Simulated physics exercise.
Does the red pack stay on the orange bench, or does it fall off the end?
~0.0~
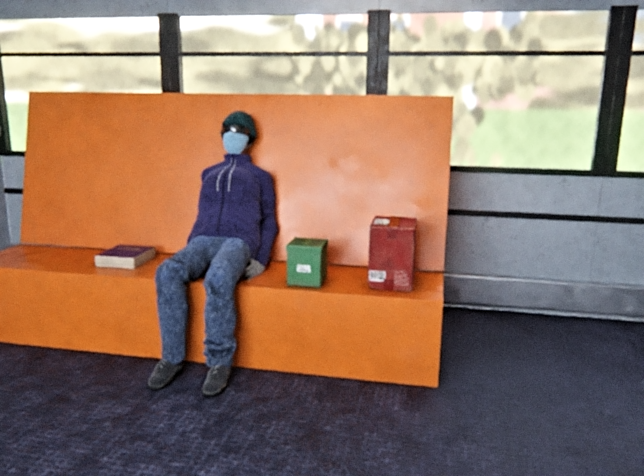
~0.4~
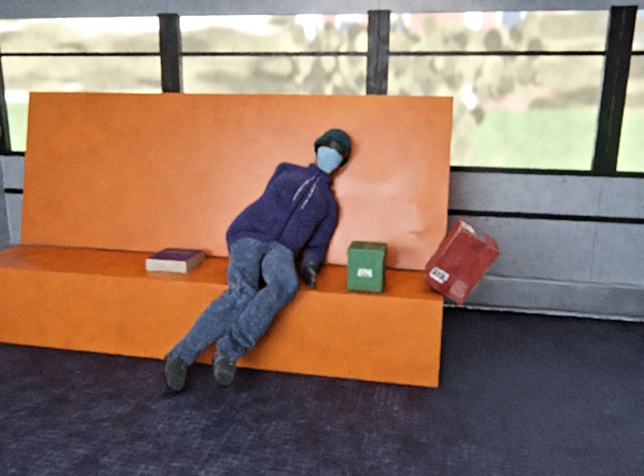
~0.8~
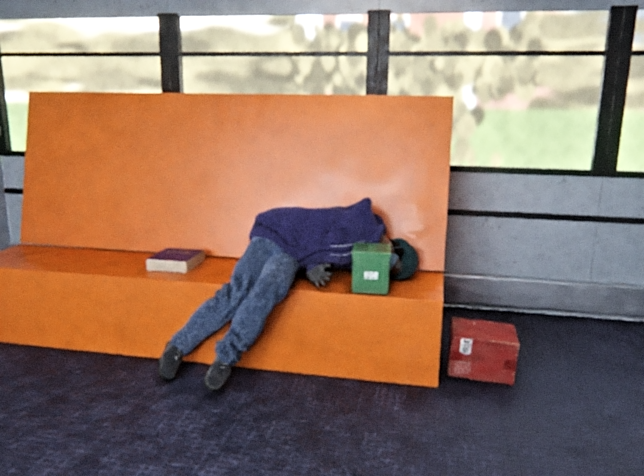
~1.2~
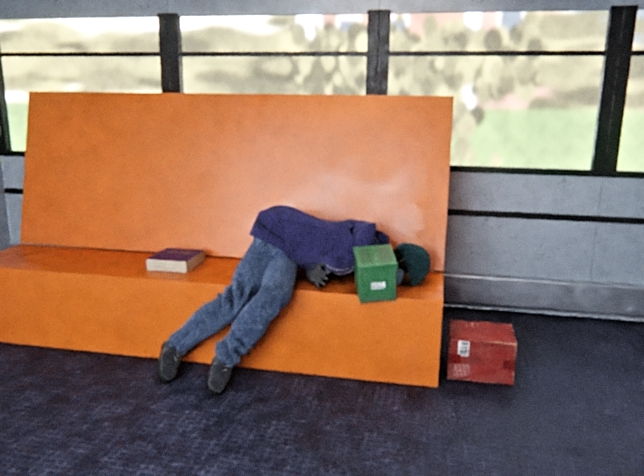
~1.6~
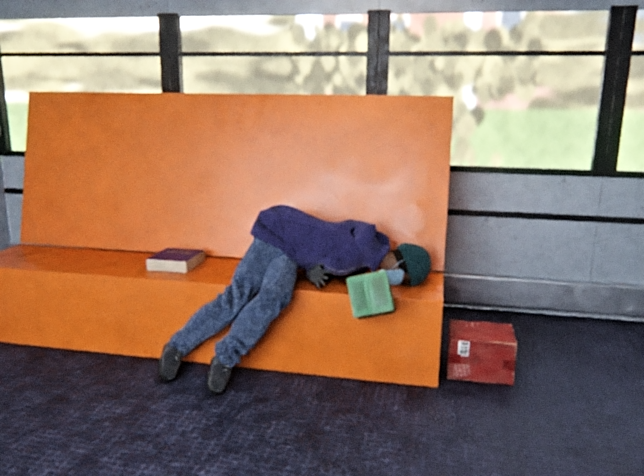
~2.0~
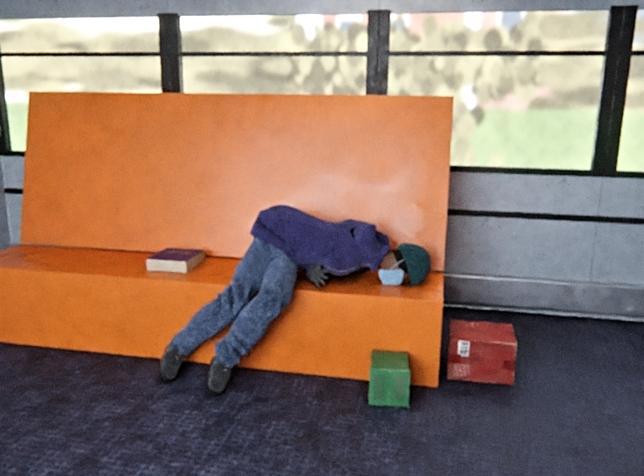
The red pack falls off the right end of the bench and ends up on its side on the floor.
